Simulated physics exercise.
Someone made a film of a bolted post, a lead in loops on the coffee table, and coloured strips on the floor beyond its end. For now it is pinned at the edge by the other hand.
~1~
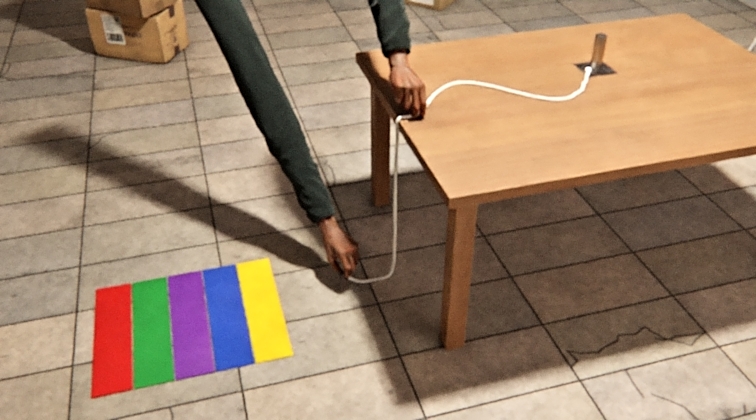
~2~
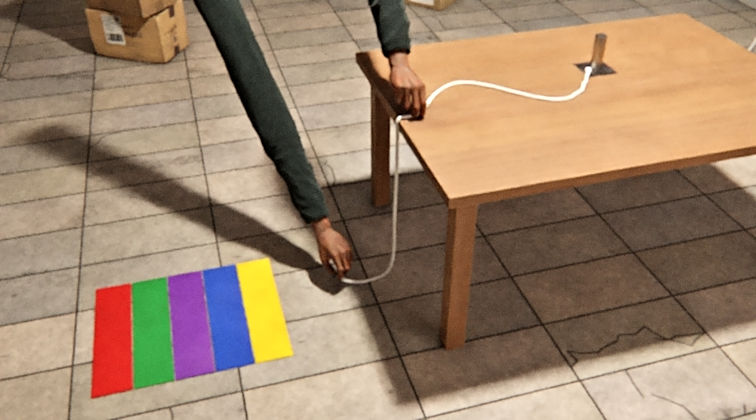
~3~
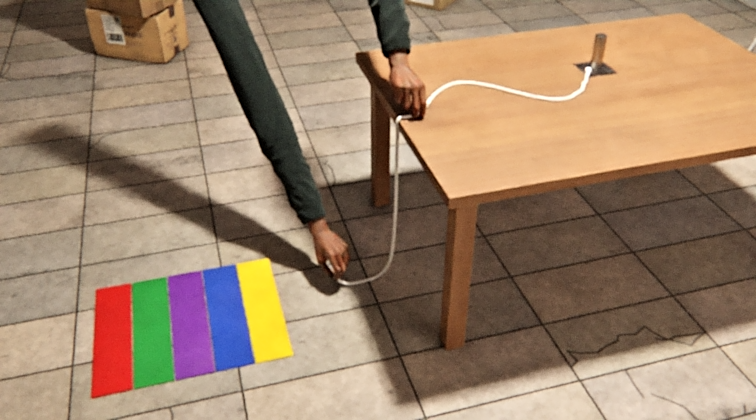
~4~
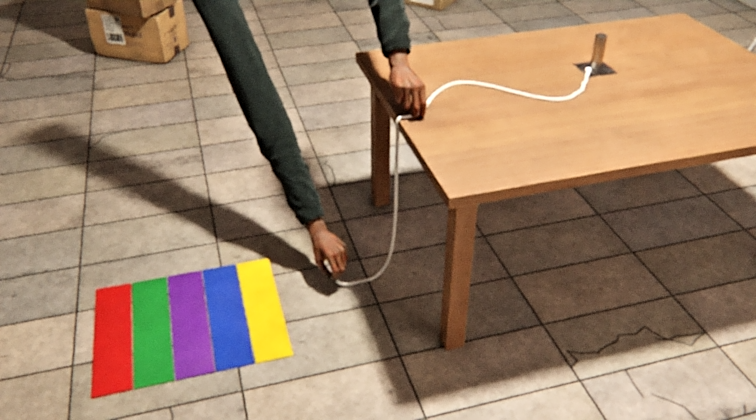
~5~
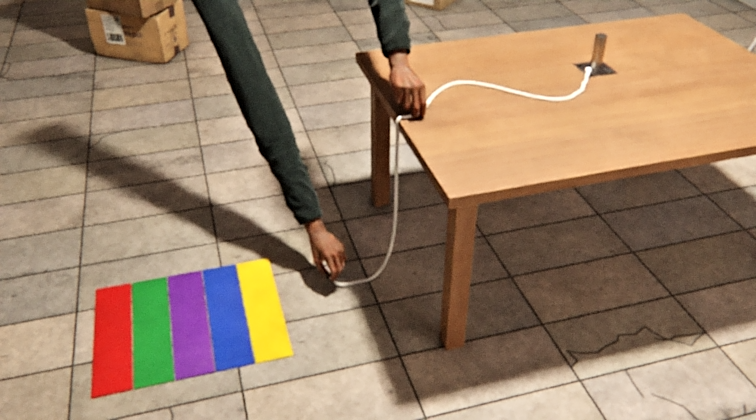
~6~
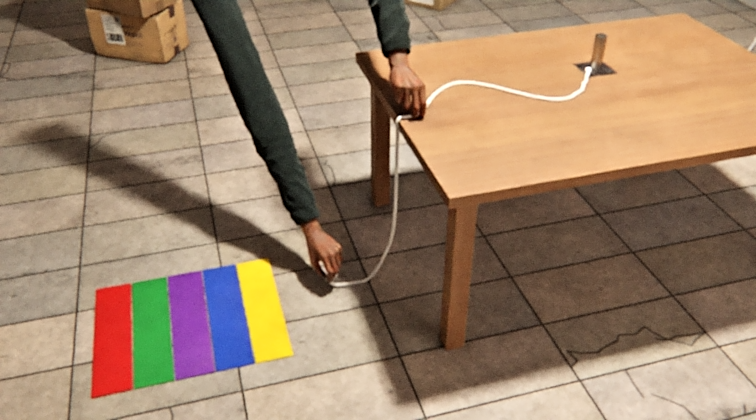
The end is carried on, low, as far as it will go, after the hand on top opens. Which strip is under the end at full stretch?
The green strip.
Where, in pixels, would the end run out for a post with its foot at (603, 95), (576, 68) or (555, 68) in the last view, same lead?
First close to (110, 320), next close to (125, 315), last close to (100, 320).
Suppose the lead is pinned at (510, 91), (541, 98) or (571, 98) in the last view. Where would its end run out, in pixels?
In order of the tries: About (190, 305), about (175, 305), about (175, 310).
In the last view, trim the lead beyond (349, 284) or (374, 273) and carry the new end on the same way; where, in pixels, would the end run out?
Estimated pixels: (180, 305) then (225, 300).
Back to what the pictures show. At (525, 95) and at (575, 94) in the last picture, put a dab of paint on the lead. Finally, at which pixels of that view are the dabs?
The first finishes about (487, 90) and the second about (535, 80).
Soon after, end near (199, 303); over purple.
Then, end near (164, 310); over green.
At full stretch, end near (144, 314); over green. It gets as far as the green strip.
